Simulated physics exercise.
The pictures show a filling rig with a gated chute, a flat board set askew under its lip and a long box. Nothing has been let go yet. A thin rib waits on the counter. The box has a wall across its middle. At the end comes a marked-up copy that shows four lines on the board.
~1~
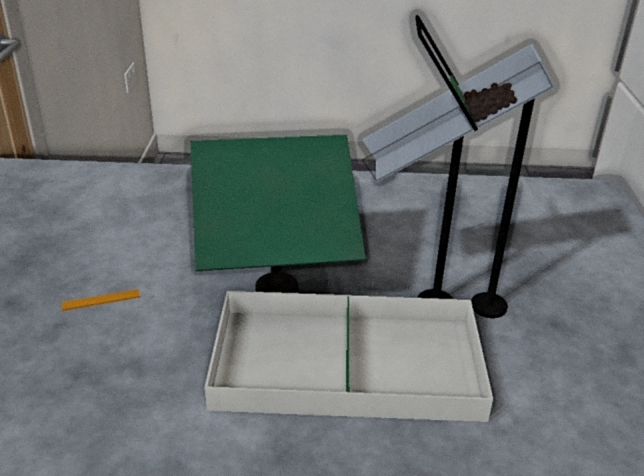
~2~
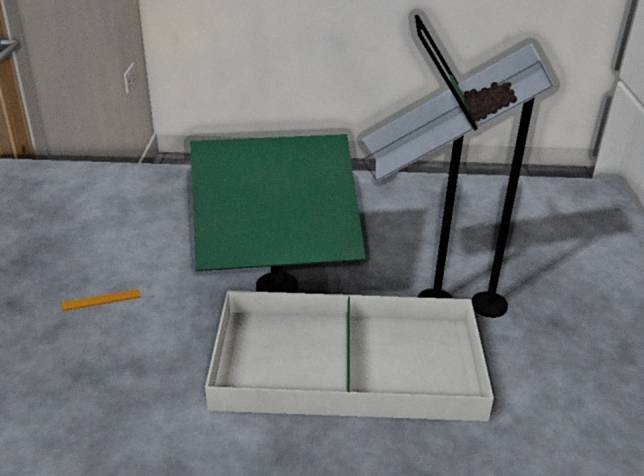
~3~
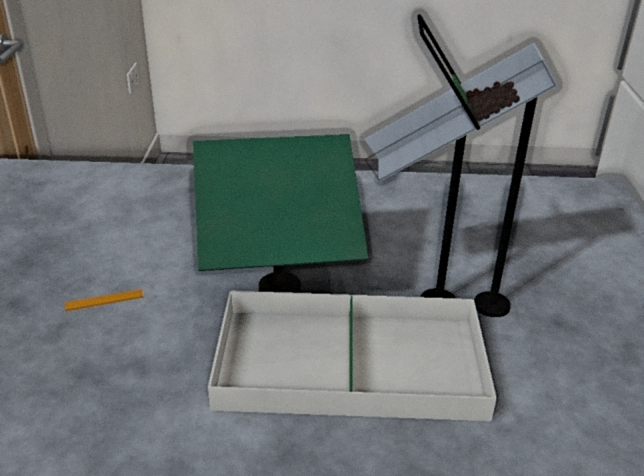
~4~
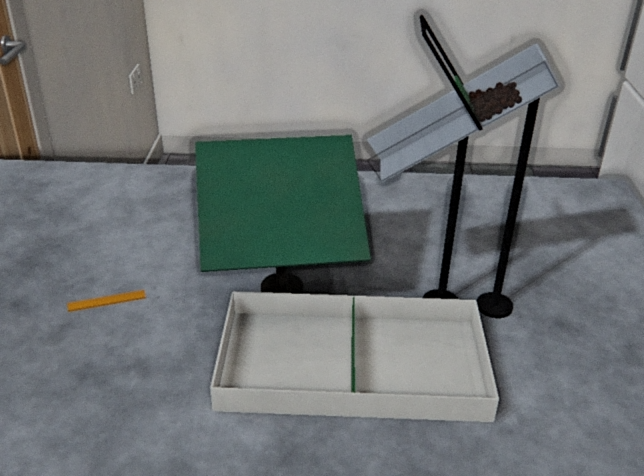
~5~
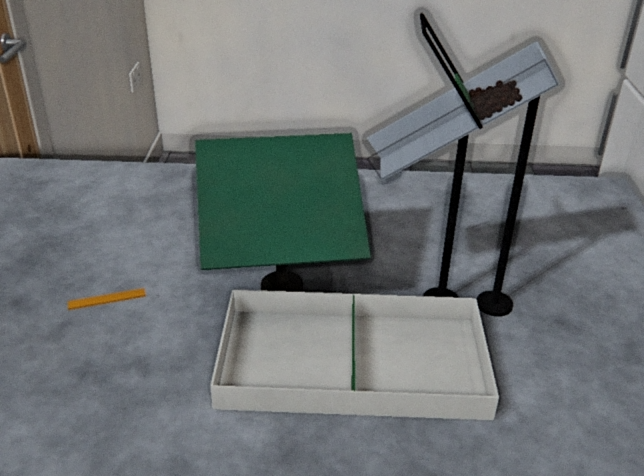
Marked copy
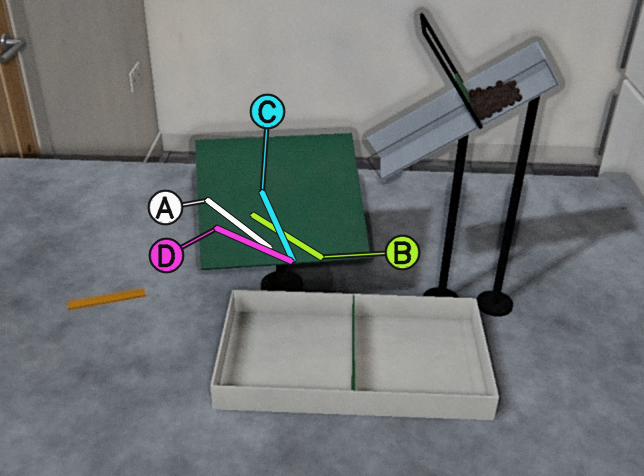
Nothing moves except the camera, which drifts very slightly so that the whole view shifts a touch, looking slightly down on a mottled grey-blue surface before a pale wall. A tilted green board on a dark stand sits behind a long white box with a green divider, an orange strip lying to the left. At upper right, brown balls rest motionless behind the shut gate of a sloping grey chute on two black posts.
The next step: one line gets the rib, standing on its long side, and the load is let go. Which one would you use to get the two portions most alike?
Take B.
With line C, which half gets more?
Left.
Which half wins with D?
The left half.
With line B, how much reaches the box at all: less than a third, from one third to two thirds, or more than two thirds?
It is more than two thirds.
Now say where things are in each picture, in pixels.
In the first frame, load behind the gate (486, 100), chocolate balls; lip of the chute (377, 171), sloping gently.
In the second frame, middle of the board (276, 198), tilted fairly steeply; middle of its low edge (282, 264); of its high edge (270, 137).
In the third frame, front corners of the box (209, 387) and (495, 398); front end of its middle wall (352, 393); gate still shut (458, 87).
In the fourth frame, middle of the load (491, 99); lip (381, 171).
In the fifth frame, middle of the load (491, 98); lip (381, 169).
On the marked copy, line A from (207, 200) to (269, 247); line B from (253, 215) to (320, 257); line C from (262, 192) to (292, 260); line D from (216, 228) to (290, 261).
With A, of what is caught, almost all in the left half, about a tenth in the right.
With B, of what is caught, roughly a third in the left half, roughly two thirds in the right.
With C, of what is caught, almost all in the left half, about a tenth in the right.
With D, of what is caught, the larger part in the left half, about a tenth in the right.
